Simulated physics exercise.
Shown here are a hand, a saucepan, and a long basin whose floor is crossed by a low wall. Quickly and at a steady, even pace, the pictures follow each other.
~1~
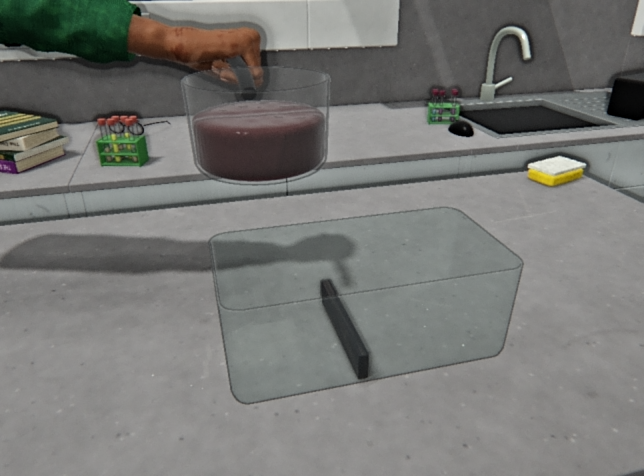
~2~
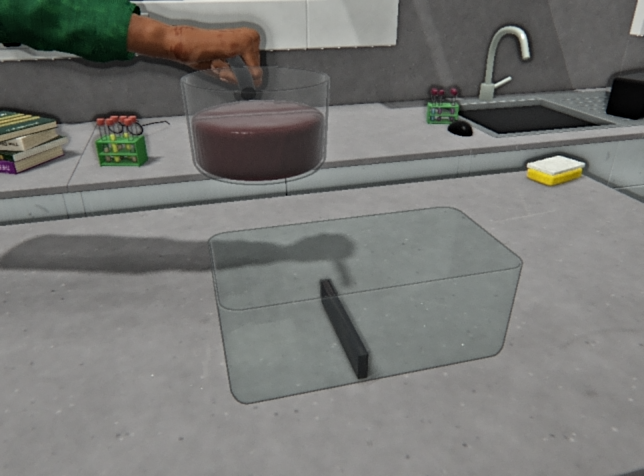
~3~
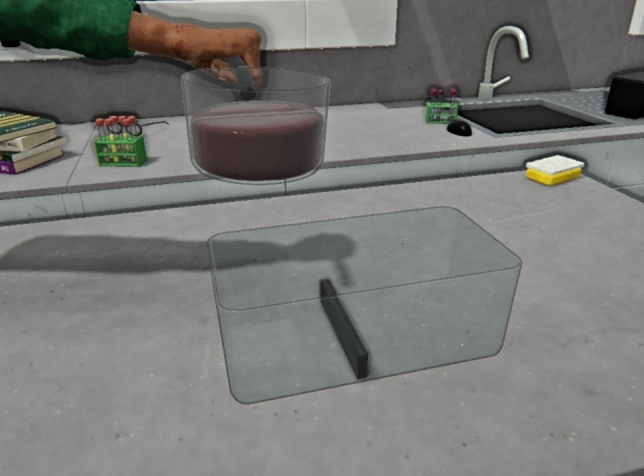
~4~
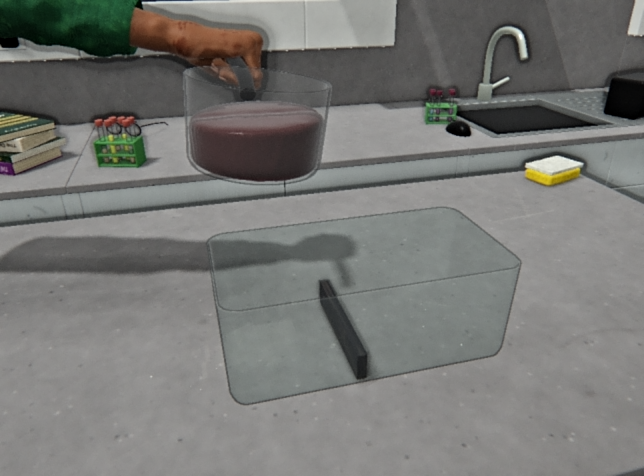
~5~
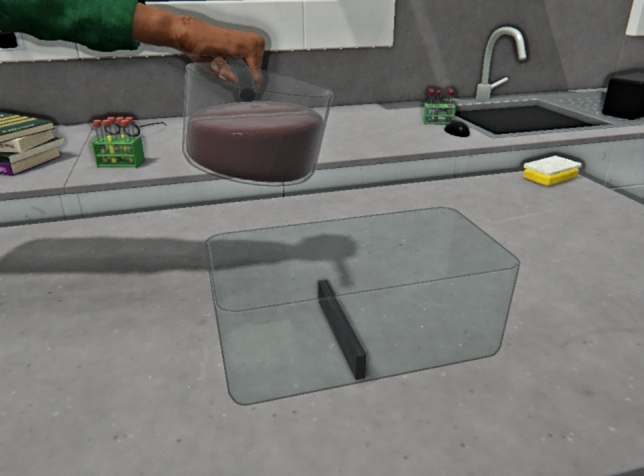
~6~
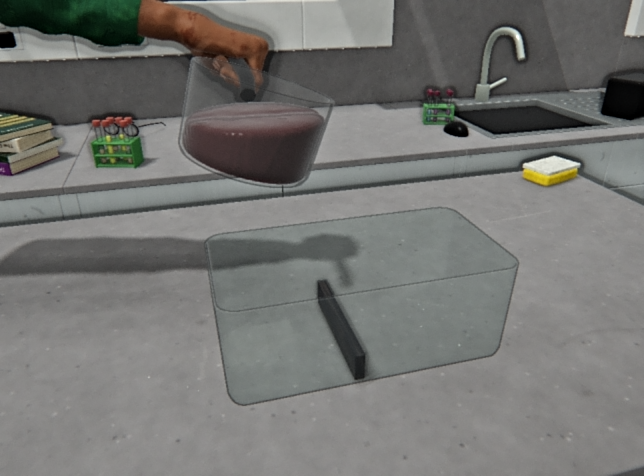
A hand gradually tilting a clear container of dark red liquid to the right above a long transparent basin with a low wall.
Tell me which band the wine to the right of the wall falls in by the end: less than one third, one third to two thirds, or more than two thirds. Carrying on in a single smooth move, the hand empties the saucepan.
It falls in the more than two thirds band.
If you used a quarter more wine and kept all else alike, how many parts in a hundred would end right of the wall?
It comes to 90 per cent or so.
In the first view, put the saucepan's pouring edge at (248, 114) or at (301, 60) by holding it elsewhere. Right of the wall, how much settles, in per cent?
Near 5 in a hundred first, near 80 in a hundred second.
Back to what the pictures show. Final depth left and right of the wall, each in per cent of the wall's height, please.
On the left it is 10 per cent, on the right 60.
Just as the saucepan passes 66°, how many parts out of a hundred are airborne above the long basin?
Near 25 parts in a hundred.
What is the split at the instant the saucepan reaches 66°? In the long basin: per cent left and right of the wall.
0 % left, 5 % right.
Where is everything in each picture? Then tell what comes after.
In the first frame, it leans 0°; its right rim is at (326, 77); the wine meets the walls at (191, 119) and (321, 109); the long basin's rim runs from (214, 271) to (488, 234); the wall's top is at (343, 315).
In the second frame, it leans 1°; its right rim is at (326, 77); the wine meets the walls at (190, 118) and (321, 109).
In the third frame, it leans 3°; its right rim is at (326, 80); the wine meets the walls at (190, 119) and (320, 111).
In the fourth frame, it leans 7°; its right rim is at (327, 85); the wine meets the walls at (188, 119) and (319, 111).
In the fifth frame, it leans 12°; its right rim is at (328, 92); the wine meets the walls at (186, 119) and (319, 112).
In the sixth frame, it leans 18°; its right rim is at (330, 101); the wine meets the walls at (185, 122) and (321, 112).
A moment on, the tilt is 66° and 71 per cent is still to pour, 0 is left of the wall and 5 right of it.
Next, the tilt is 94° and 18 per cent is still to pour, 3 is left of the wall and 63 right of it.
Then the tilt is 102° and 1 per cent is still to pour, 7 is left of the wall and 89 right of it.
Later the tilt is 102° and 0 per cent is still to pour, 8 is left of the wall and 91 right of it.
Finally, 8 per cent lies left of the wall, 92 right of it and 1 outside.
